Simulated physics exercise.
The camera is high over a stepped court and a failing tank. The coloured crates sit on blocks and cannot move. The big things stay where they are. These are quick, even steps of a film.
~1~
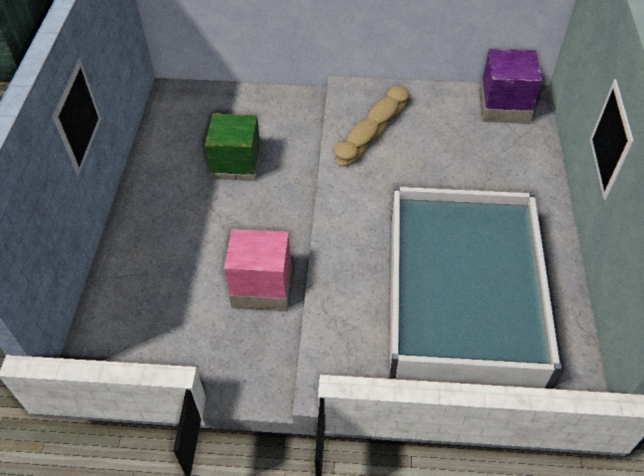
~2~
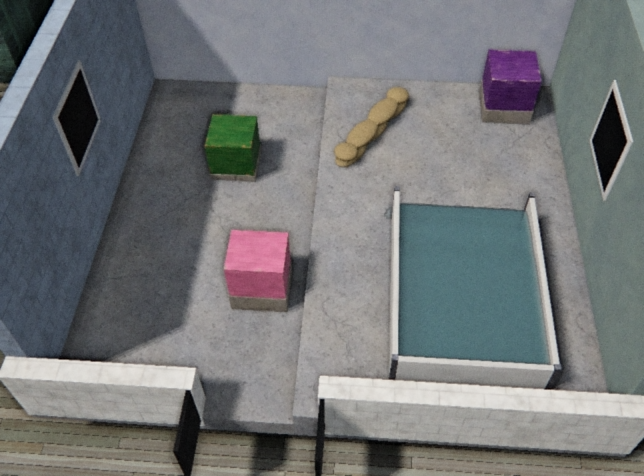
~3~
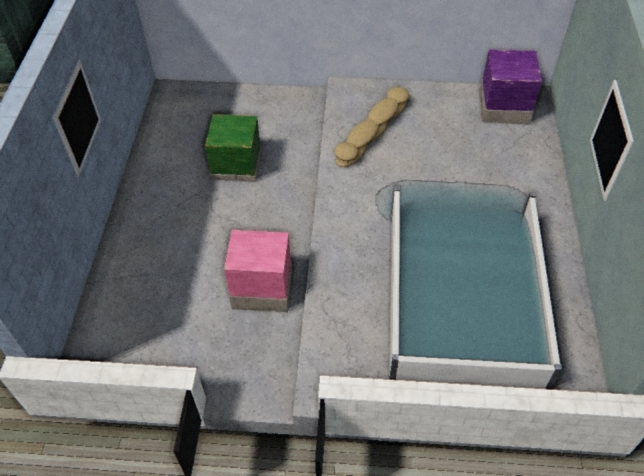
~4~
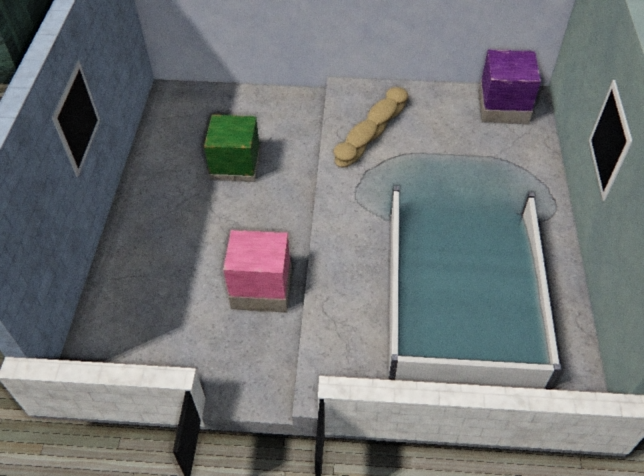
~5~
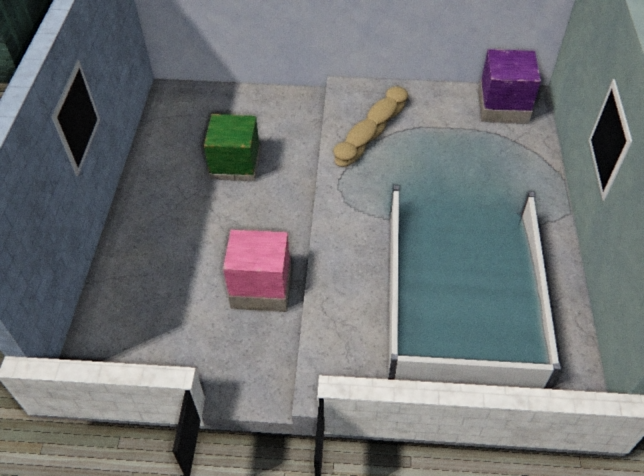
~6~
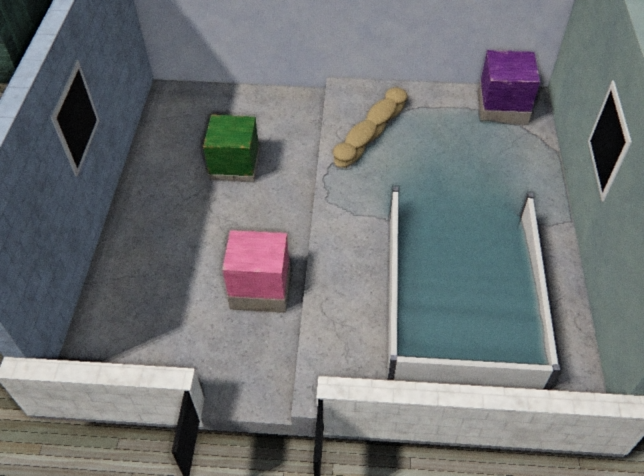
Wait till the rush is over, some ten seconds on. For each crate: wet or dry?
In the end: The green crate keeps dry; the purple crate is soaked; the pink crate keeps dry.
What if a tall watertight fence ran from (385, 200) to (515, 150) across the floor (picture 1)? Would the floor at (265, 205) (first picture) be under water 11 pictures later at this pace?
Verdict: Under water.
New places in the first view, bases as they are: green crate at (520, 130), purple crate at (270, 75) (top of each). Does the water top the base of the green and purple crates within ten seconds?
In short: The green one ends up wet, the purple one is safe.
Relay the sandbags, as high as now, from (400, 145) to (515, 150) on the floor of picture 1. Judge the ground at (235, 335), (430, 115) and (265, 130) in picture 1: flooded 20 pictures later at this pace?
One after the other: No water, flooded, covered.
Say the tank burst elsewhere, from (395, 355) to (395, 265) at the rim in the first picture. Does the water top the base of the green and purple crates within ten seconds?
The green one is wetted; the purple one stays dry.
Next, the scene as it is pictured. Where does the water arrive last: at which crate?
Last comes the pink one.
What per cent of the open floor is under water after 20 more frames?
Close to 50 %.
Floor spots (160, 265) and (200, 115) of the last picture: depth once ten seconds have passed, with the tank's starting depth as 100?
In that order: 14 and 6 per cent.
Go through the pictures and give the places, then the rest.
The open tank at (469, 273) is whole and still, in the first frame.
The front is at a hidden place, out from the gap on the open tank's far side, in the second frame.
Water pours out on the open tank's far side and has run to (385, 195), in the third frame.
Water pours out on the open tank's far side and has run to (528, 177), in the fourth frame.
Water pours out on the open tank's far side and has run to (497, 138), in the fifth frame.
The front is at (473, 113), out from the gap on the open tank's far side, in the sixth frame.
A moment on, water covers 25 % of the floor; the green crate not reached, the purple crate water round its plinth, the pink crate not reached.
Next, water covers 30 % of the floor; the green crate water round its plinth, the purple crate water round its plinth, the pink crate not reached.
Then, water covers 50 % of the floor; the green crate water round its plinth, the purple crate water round its plinth, the pink crate not reached.
Later, water covers 85 % of the floor; the green crate water round its plinth, the purple crate water round its plinth, the pink crate water round its plinth.
In the end, water covers 95 % of the floor; the green crate stayed above the water, the purple crate was topped, the pink crate stayed above the water.
